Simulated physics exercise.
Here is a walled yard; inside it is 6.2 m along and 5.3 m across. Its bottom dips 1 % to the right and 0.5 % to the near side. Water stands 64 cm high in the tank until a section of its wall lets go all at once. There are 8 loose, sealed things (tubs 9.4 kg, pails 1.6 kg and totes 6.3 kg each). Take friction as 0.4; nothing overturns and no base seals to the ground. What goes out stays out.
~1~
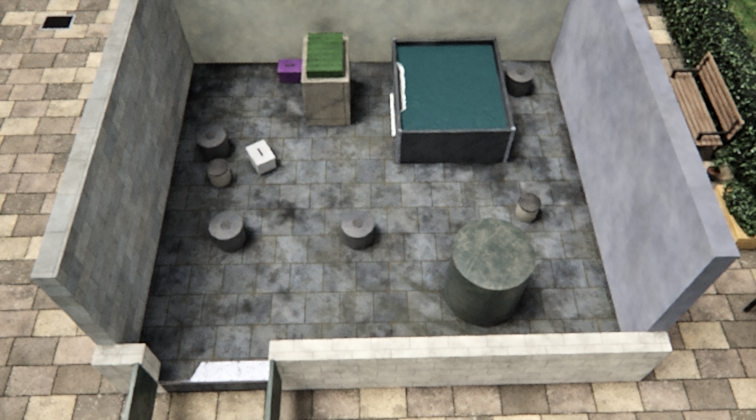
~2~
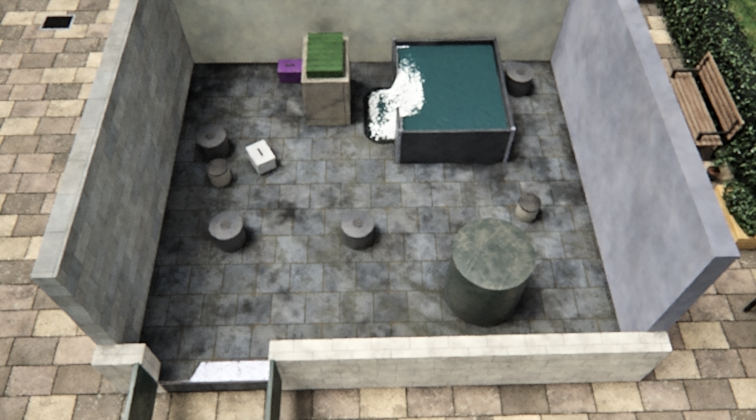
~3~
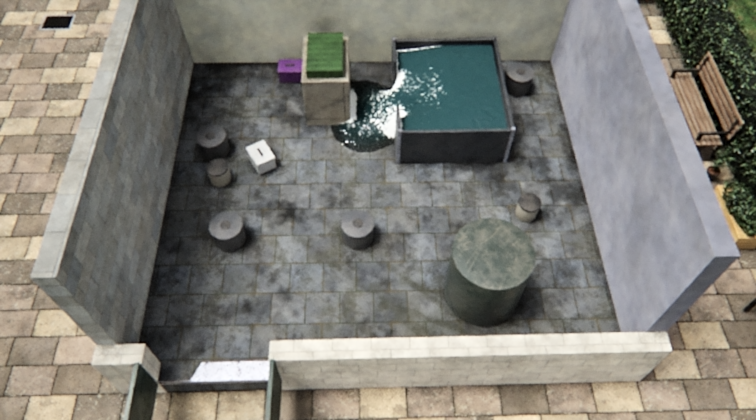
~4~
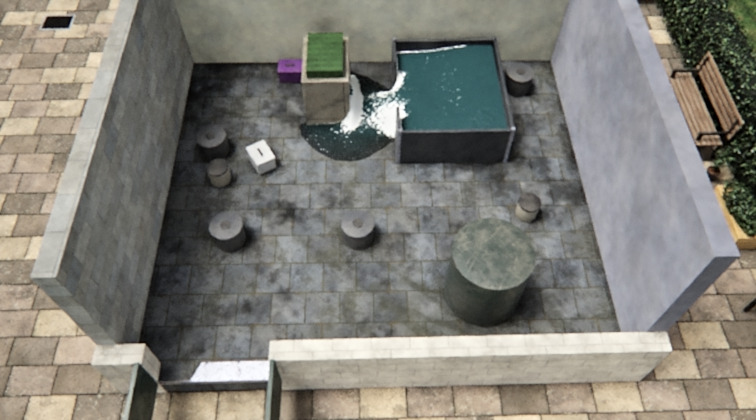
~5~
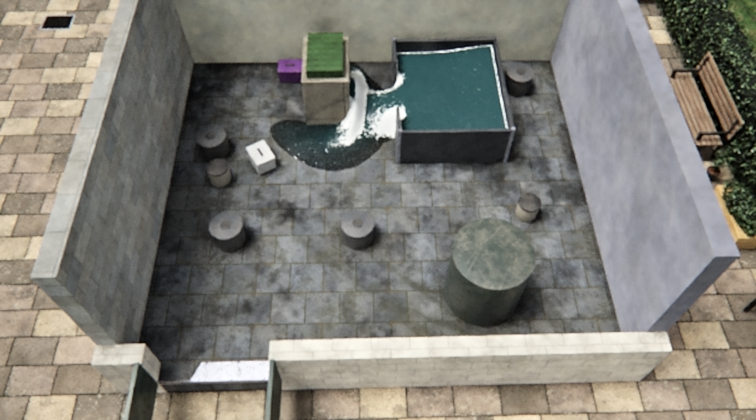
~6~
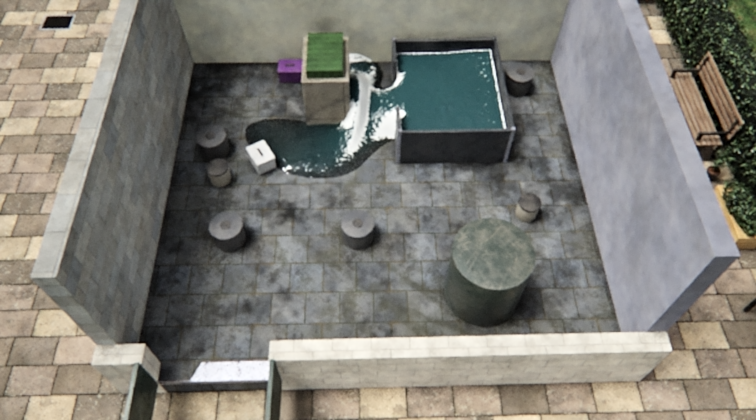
In a walled yard, water pours from a tank and spreads left across the paving.
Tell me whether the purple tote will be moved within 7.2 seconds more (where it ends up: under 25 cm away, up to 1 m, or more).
The purple tote gets carried off.
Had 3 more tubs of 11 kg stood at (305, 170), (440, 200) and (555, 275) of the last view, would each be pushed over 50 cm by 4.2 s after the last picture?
In that order: Past it, under, short of it.
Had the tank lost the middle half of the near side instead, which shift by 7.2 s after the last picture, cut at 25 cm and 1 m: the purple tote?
In that case the purple tote barely shifts.
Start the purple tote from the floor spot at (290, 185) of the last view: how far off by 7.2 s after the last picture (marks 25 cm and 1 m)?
It ends far away.
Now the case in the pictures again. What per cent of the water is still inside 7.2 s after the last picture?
About 82 per cent.
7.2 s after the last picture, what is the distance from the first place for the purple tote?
About 500 cm.
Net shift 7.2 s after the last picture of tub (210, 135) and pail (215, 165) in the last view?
In turn: 200 cm, washed out.
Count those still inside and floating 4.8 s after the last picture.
I count 4.
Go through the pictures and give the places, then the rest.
In the first picture, the purple tote at (290, 66), on the bottom; 2.9 m2 under water; 0 of 8 have shifted.
In the second picture, the purple tote at (290, 66) rests on the ground; 3.5 m2 under water; 0 of 8 have shifted.
In the third picture, the purple tote at (290, 66), on the bottom; 4.0 m2 under water; 0 of 8 have shifted.
In the fourth picture, the purple tote at (290, 66) rests on the ground; 4.5 m2 under water; 0 of 8 have shifted.
In the fifth picture, the purple tote at (290, 66) rests on the ground; 5.0 m2 under water; 0 of 8 have shifted.
In the sixth picture, the purple tote at (290, 66) rests on the ground; 5.8 m2 under water; 0 of 8 have shifted.
Then, 0.9 s after the last picture the purple tote is near (282, 69), 0.1 m from its start, aground; 0 of 8 are out; 0 afloat.
Then, 2.8 s after the last picture the purple tote is near (226, 121), 1.5 m from its start, afloat; 0 of 8 are out; 5 afloat.
Then, 4.8 s after the last picture the purple tote is near (247, 196), 2.7 m from its start, afloat; 2 of 8 are out; 4 afloat.
Then, 7.2 s after the last picture the purple tote is near (236, 351), 5.0 m from its start, afloat; 3 of 8 are out; 2 afloat.
